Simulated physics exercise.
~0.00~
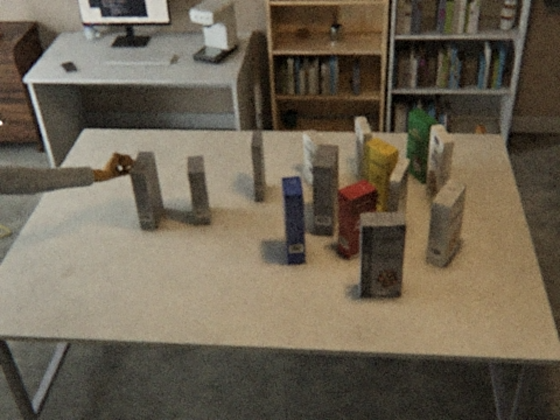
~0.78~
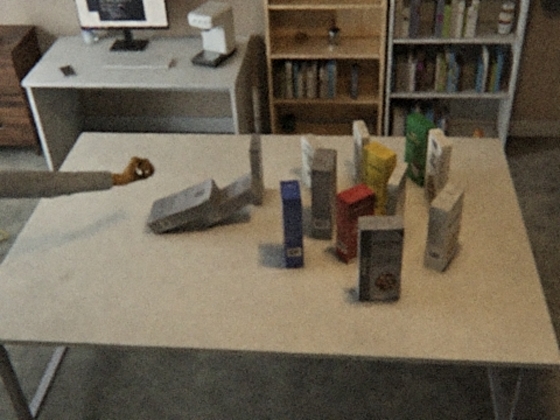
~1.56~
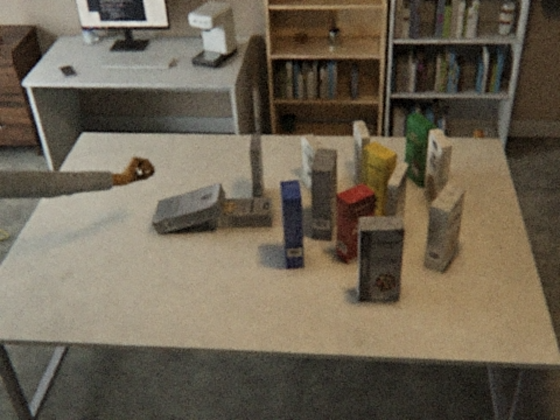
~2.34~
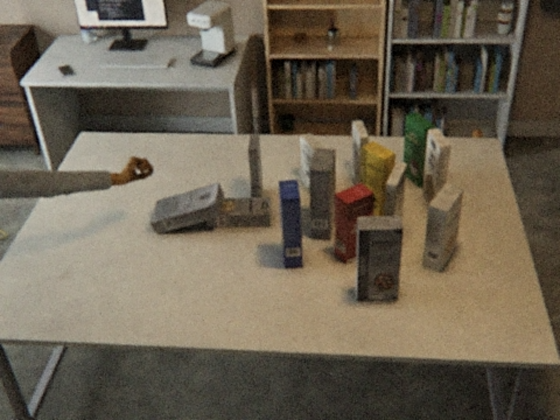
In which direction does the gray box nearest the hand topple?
It topples to the right, away from the hand and into the neighboring gray box.
